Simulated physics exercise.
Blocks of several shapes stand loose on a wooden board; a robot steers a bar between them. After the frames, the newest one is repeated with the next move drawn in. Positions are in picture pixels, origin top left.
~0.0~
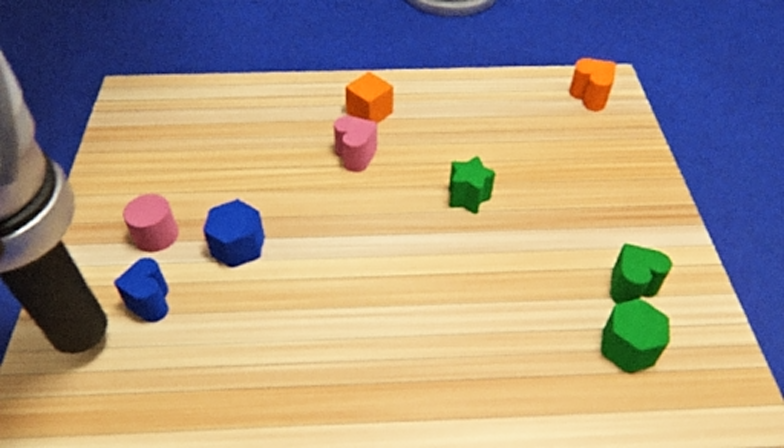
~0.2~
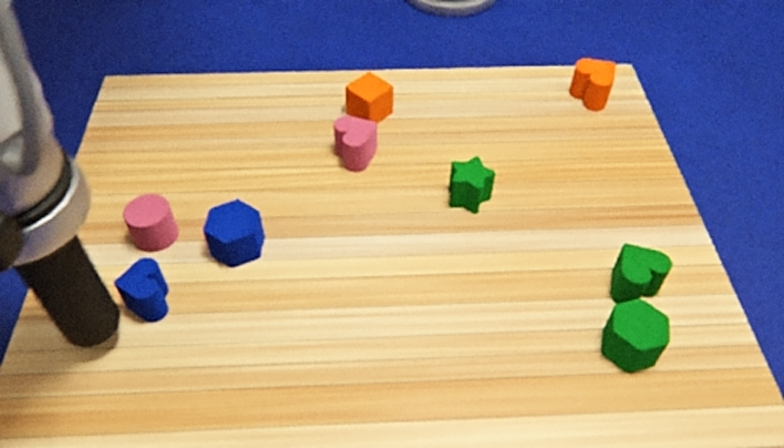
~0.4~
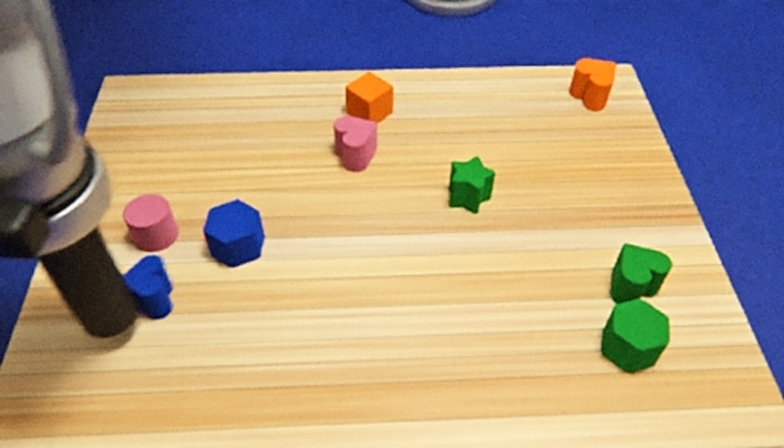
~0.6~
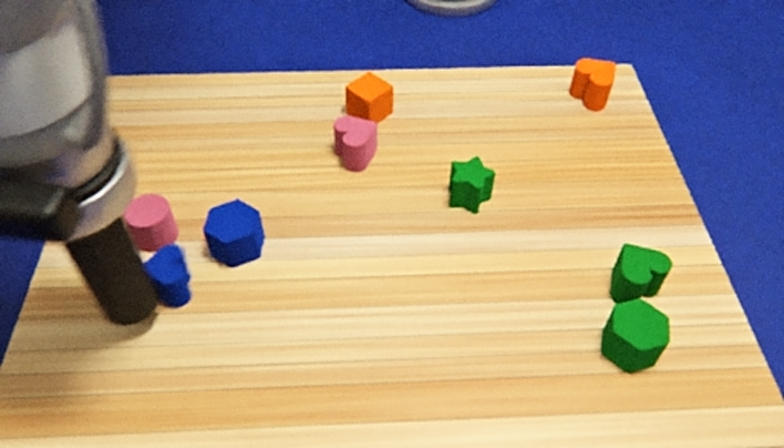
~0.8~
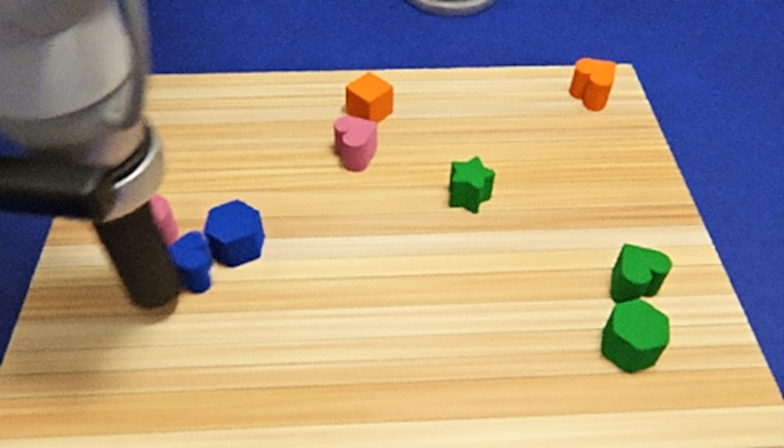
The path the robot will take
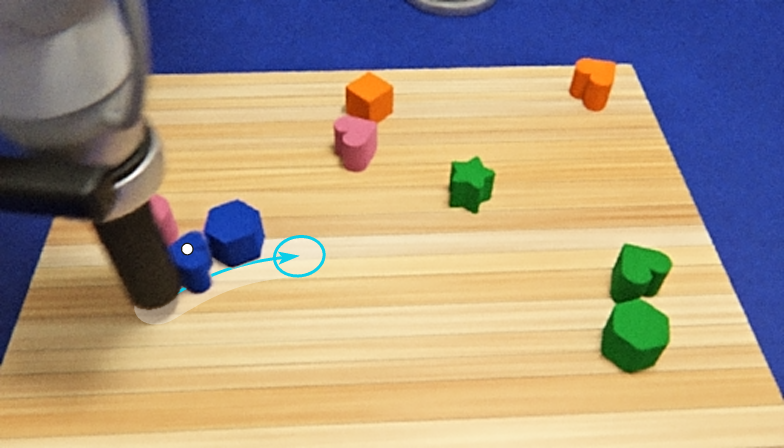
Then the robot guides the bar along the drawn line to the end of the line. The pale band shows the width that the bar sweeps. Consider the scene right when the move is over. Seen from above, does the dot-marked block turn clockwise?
No, that is not how it ends up.
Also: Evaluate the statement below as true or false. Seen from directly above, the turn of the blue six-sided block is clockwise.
That claim is true.
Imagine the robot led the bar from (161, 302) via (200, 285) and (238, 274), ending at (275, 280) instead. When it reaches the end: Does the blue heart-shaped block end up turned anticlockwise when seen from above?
That would be a yes.
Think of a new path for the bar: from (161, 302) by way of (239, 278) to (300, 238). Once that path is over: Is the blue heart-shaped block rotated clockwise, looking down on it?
No, that is not what happens.
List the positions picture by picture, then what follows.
In the first picture, bar tip at (80, 330); block tops, pink cylinder at (146, 209); blue heart-shaped block at (139, 277); blue six-sided block at (231, 220).
In the second picture, bar at (93, 324); blocks unchanged.
In the third picture, bar at (110, 315); blue heart-shaped block at (144, 274).
In the fourth picture, bar at (131, 303); blue heart-shaped block at (164, 263).
In the fifth picture, bar at (155, 288); pink cylinder partly hidden; blue heart-shaped block at (187, 249); blue six-sided block at (231, 220).
Path on the board, from (161, 302) by way of (206, 278) and (252, 263) to (299, 256); the dot is on the blue heart-shaped block.
The first path, step by step. One third of the way, bar at (202, 263); blue heart-shaped block at (220, 219), turned 25° anticlockwise; blue six-sided block at (255, 198), turned 30° clockwise.
Two thirds of the way, bar at (249, 248); blue heart-shaped block at (250, 204), turned 40° anticlockwise; blue six-sided block at (279, 179), turned 20° clockwise.
At the end, bar at (297, 241); pink cylinder in place; blue heart-shaped block at (253, 202), turned 50° anticlockwise; blue six-sided block at (281, 176), turned 20° clockwise.
